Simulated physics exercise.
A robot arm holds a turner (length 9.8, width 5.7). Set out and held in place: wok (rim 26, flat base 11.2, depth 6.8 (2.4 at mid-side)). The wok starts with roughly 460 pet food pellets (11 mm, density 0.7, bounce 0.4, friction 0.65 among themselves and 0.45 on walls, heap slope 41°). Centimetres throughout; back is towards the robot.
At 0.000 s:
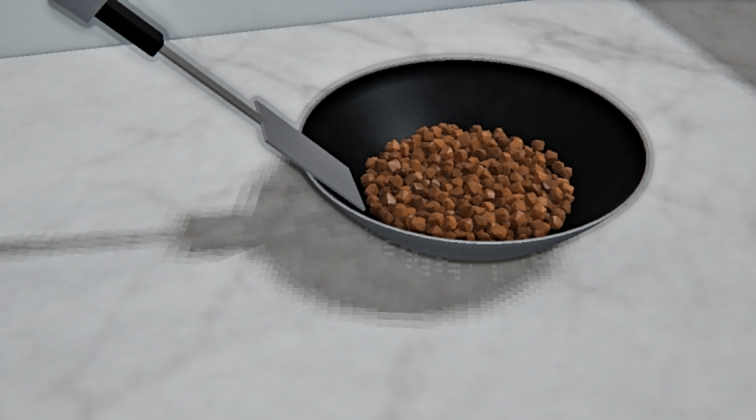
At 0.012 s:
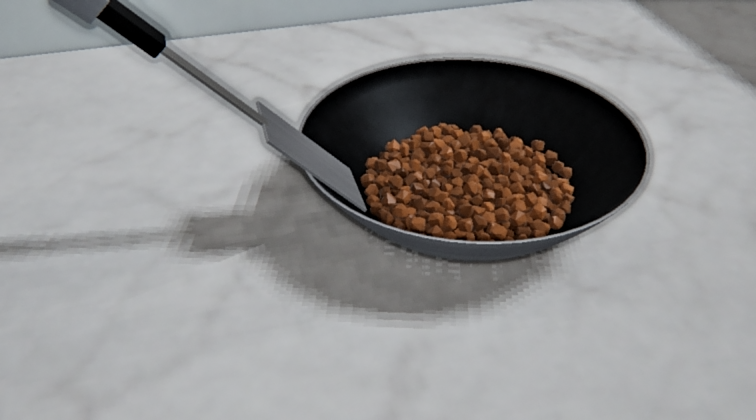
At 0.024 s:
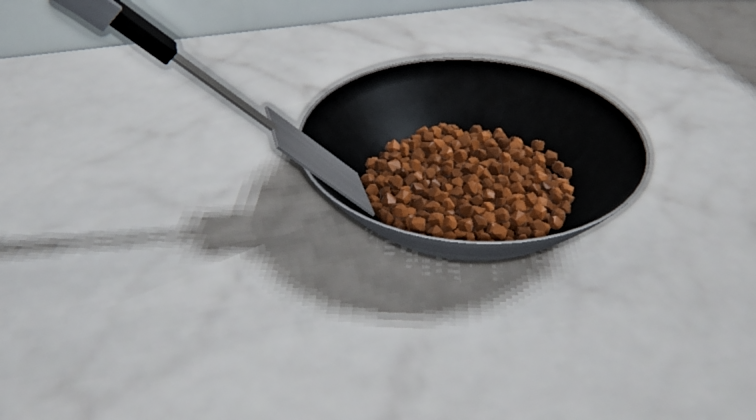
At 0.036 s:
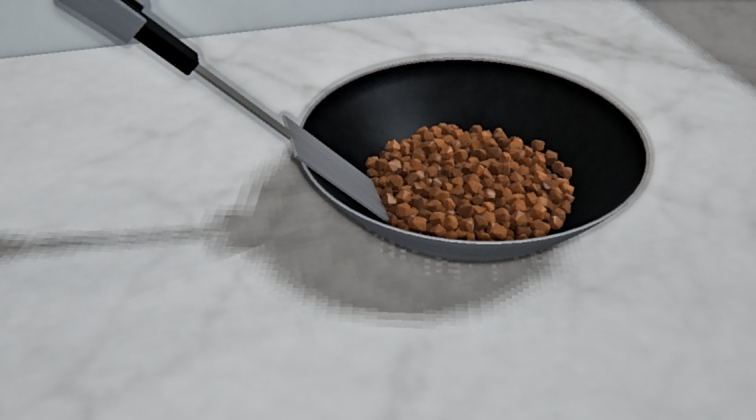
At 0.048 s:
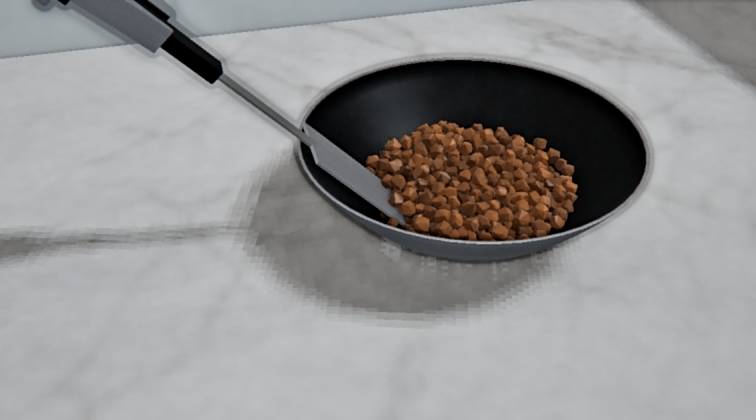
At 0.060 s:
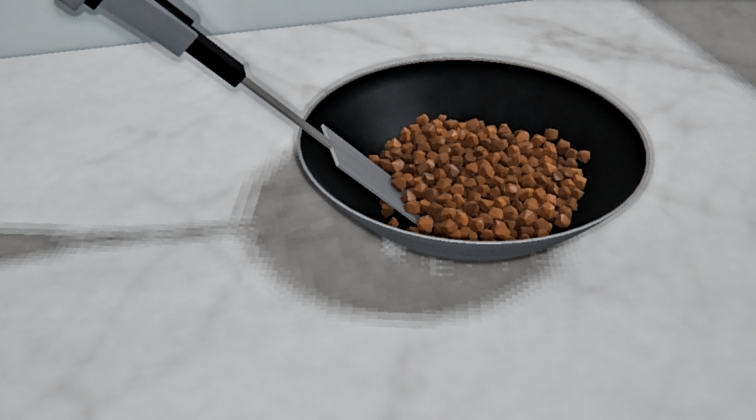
On a pale marble counter, a robot-held turner sliding down into a black wok, nudging a heap of brown pellets to the right.
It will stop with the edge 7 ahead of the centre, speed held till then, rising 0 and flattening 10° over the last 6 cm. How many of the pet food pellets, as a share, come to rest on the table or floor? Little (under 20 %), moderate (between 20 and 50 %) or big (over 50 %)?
Answer: Little; under 20 % of the pet food pellets finish on the table or floor.
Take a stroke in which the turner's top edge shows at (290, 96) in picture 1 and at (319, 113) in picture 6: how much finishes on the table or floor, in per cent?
About 5 per cent.
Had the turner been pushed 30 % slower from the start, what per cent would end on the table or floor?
In that case some 5 per cent.
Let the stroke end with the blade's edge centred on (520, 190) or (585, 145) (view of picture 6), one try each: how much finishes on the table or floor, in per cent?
Some 5 and 40 per cent.
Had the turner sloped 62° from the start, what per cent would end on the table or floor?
It would be near 10 per cent.
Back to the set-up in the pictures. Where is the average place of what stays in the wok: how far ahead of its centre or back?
About 4.0 cm ahead.
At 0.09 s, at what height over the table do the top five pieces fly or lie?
Some 7 cm.
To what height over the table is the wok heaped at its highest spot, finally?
Some 7.5 cm.
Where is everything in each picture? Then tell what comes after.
In the first picture, turner top edge at (260, 120), sloping 47°; upper third of the load around (466, 179), from x 370 to 570, top at y 130; 457 in the wok.
In the second picture, turner top edge at (262, 121), sloping 47°; upper third of the load around (466, 179), from x 370 to 570, top at y 130.
In the third picture, turner top edge at (271, 126), sloping 47°; upper third of the load around (466, 179), from x 370 to 570, top at y 130.
In the fourth picture, turner top edge at (289, 135), sloping 47°; upper third of the load around (467, 178), from x 370 to 570, top at y 130.
In the fifth picture, turner top edge at (310, 142), sloping 47°; upper third of the load around (471, 174), from x 370 to 570, top at y 125.
In the sixth picture, turner top edge at (329, 144), sloping 47°; upper third of the load around (480, 169), from x 370 to 585, top at y 120; 457 in the wok.
After 0.09 s, sloping 47°, highest piece 8 above the table; 457 in the wok.
After 0.12 s, sloping 44°, highest piece 11 above the table; 453 in the wok, 4 on the blade or in flight.
After 0.33 s, sloping 37°, highest piece 10 above the table; 411 in the wok, 29 on the table or floor, 17 on the blade or in flight.
After 1.38 s, sloping 37°, highest piece 8 above the table; 410 in the wok, 47 on the table or floor.
At rest, 410 in the wok, 47 on the table or floor. That is 10 % on the table or floor.
